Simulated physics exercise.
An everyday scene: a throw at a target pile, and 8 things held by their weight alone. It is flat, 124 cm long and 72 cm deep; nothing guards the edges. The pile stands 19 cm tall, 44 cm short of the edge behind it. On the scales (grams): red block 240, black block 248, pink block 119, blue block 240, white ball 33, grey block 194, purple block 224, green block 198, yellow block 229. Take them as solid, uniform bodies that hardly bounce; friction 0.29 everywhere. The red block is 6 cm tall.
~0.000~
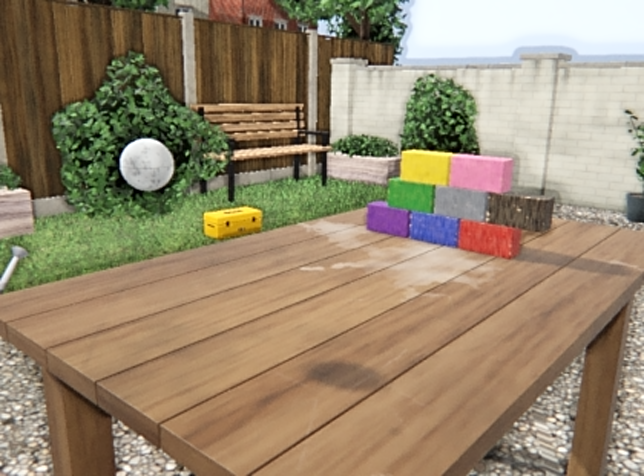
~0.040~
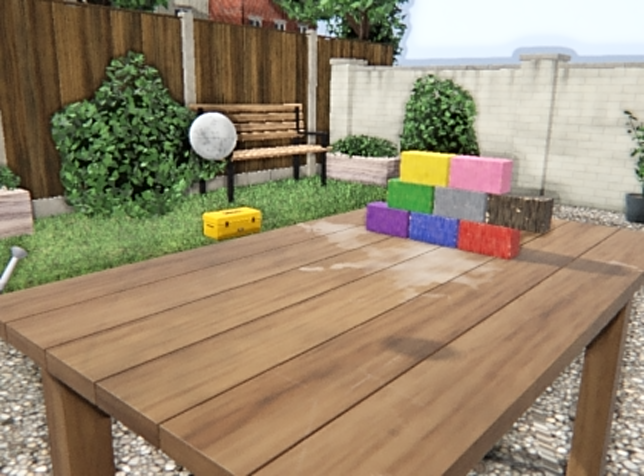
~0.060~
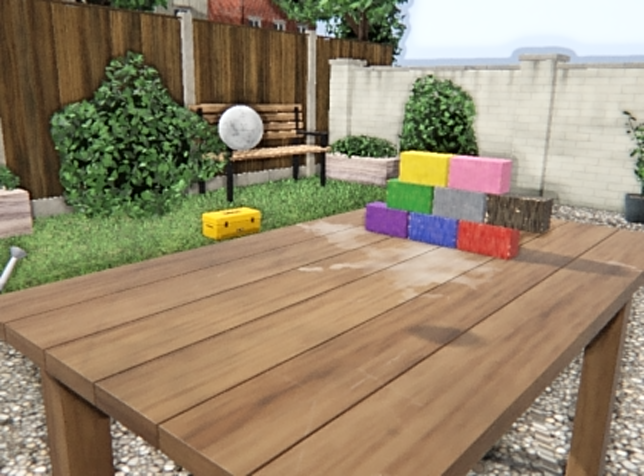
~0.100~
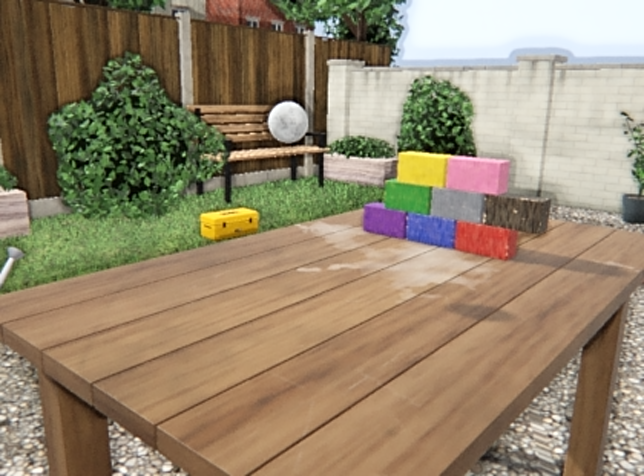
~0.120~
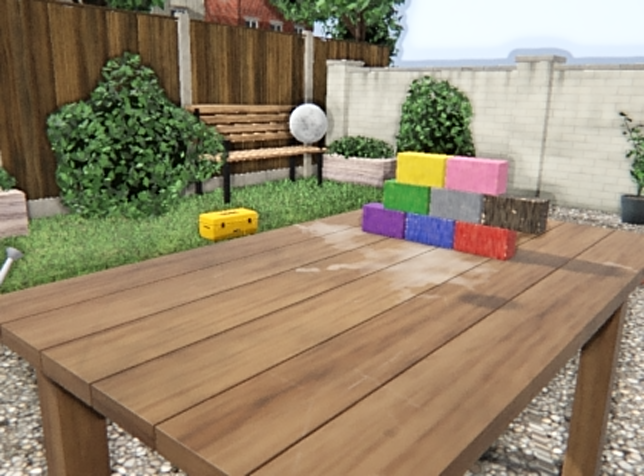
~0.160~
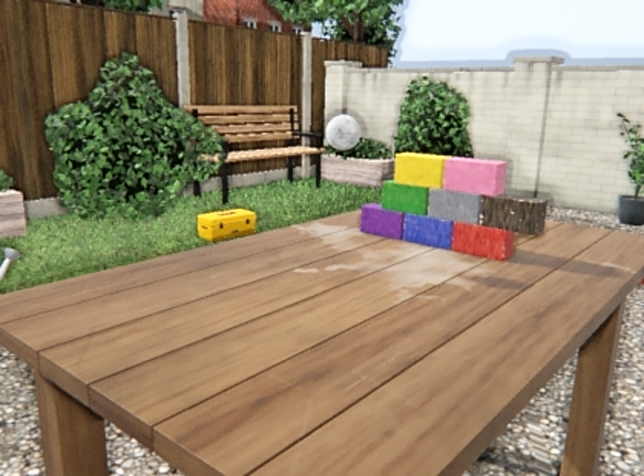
In the video, a white ball moves through the air from left to right above a wooden garden table, passing a bush and a bench and nearing a stacked pile of colourful blocks, which stays still.
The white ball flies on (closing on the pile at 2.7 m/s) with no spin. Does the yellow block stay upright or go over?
The yellow block topples.
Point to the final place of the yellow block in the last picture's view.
At about (435, 210).
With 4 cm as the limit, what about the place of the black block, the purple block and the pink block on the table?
The black block holds its spot; the purple block holds its spot; the pink block keeps its place.
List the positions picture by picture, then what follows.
In the first frame, gap 62 cm; white ball (148, 165); yellow block (429, 167).
In the second frame, gap 51 cm; white ball (214, 136); pink block (480, 174).
In the third frame, gap 46 cm; white ball (241, 129); grey block (463, 203).
In the fourth frame, gap 35 cm; white ball (289, 123); green block (412, 197).
In the fifth frame, gap 29 cm; white ball (309, 124); black block (515, 213).
In the sixth frame, gap 18 cm; white ball (343, 133); yellow block (423, 170).
Around 0.36 s, white ball near (378, 199); yellow block at 6° to upright near (429, 169).
Around 0.46 s, white ball near (366, 229); yellow block at 42° to upright near (435, 175).
Finally (1.3 s), on their side or leaning hard on the table, yellow block; the other 7 still in place (within 4 cm). Final places as that camera would see them, yellow block near (435, 210).
